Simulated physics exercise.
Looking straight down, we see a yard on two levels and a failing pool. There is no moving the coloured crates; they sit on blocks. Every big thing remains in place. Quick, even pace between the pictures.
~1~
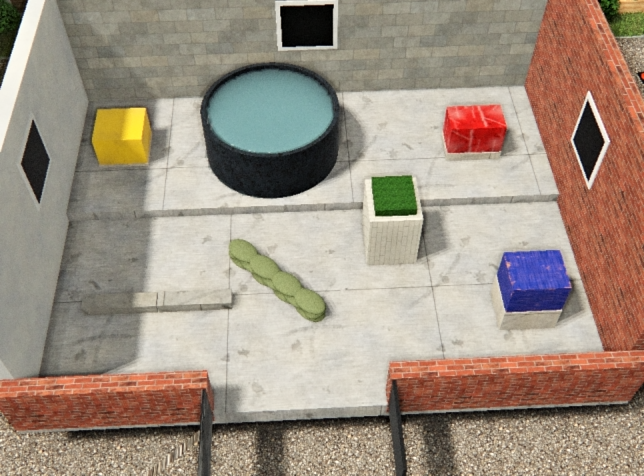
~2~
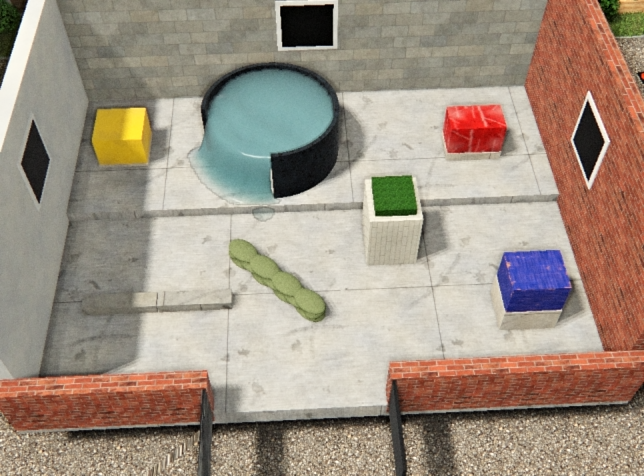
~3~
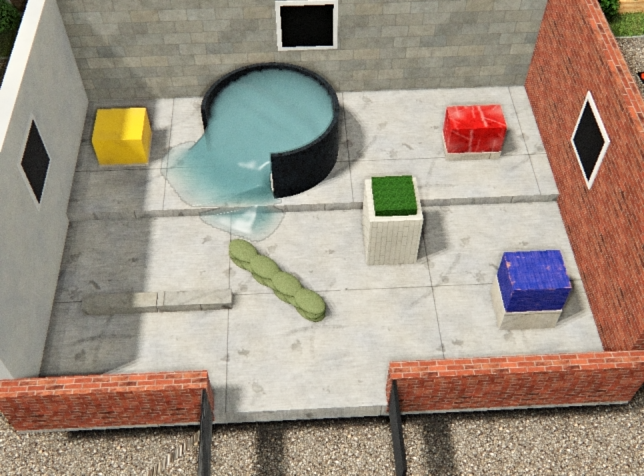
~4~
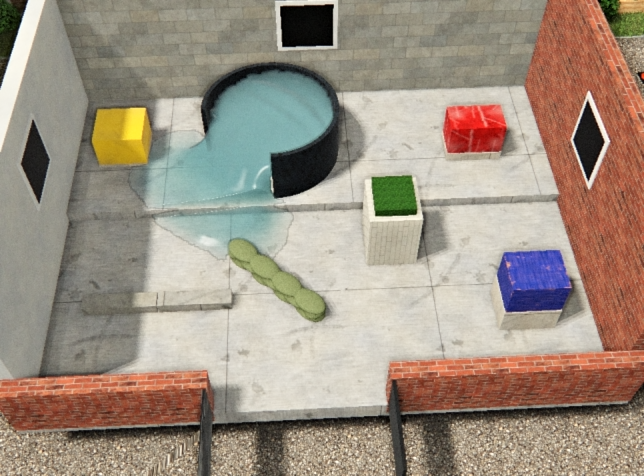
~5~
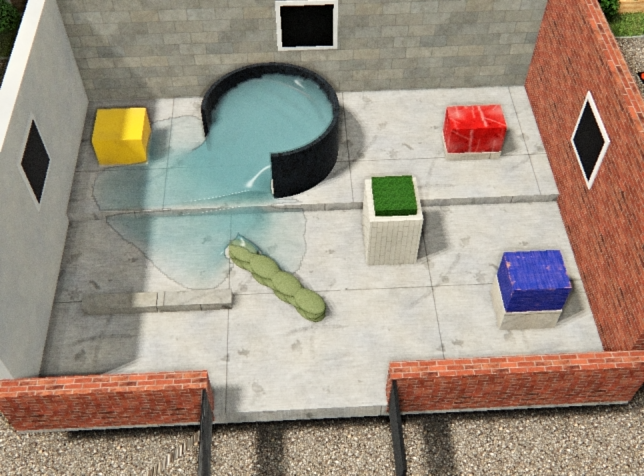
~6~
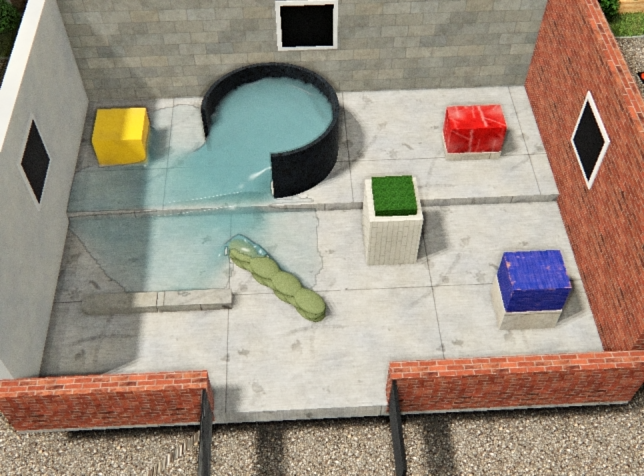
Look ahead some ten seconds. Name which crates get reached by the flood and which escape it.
In order: Red crate: Spared; yellow crate: Reached; blue crate: Spared.
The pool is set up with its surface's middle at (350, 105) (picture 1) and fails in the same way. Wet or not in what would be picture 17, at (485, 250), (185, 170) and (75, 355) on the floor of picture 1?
As listed: Free of water, wet, wet.
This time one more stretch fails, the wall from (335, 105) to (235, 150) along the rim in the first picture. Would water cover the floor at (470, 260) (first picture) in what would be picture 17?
Status of the point: Soaked.
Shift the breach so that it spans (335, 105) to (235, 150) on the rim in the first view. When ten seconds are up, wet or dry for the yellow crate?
I'd say yellow crate is missed.
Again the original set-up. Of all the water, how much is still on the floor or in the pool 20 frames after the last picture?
Near 100 percent, give or take.
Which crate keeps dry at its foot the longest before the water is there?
Should be the one in red.
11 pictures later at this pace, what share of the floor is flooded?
It comes to 50 per cent.
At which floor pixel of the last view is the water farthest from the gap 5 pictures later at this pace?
The front tops out at about (37, 392).
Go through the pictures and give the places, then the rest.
In the first picture, still water in the round tank at (270, 111).
In the second picture, the front is at (194, 152), out from the gap at (227, 169).
In the third picture, water pours out at (227, 172) and has run to (173, 153).
In the fourth picture, water pours out at (227, 174) and has run to (152, 146).
In the fifth picture, water pours out at (228, 175) and has run to (99, 182).
In the sixth picture, water pours out at (228, 175) and has run to (67, 212).
A moment on, water covers 35 % of the floor; the red crate not reached, the yellow crate water round its plinth, the blue crate not reached.
Next, water covers 50 % of the floor; the red crate not reached, the yellow crate water round its plinth, the blue crate water round its plinth.
Then, water covers 60 % of the floor; the red crate not reached, the yellow crate water round its plinth, the blue crate water round its plinth.
Later, water covers 75 % of the floor; the red crate not reached, the yellow crate water round its plinth, the blue crate water round its plinth.
In the end, water covers 75 % of the floor; the red crate stayed above the water, the yellow crate was topped, the blue crate stayed above the water.
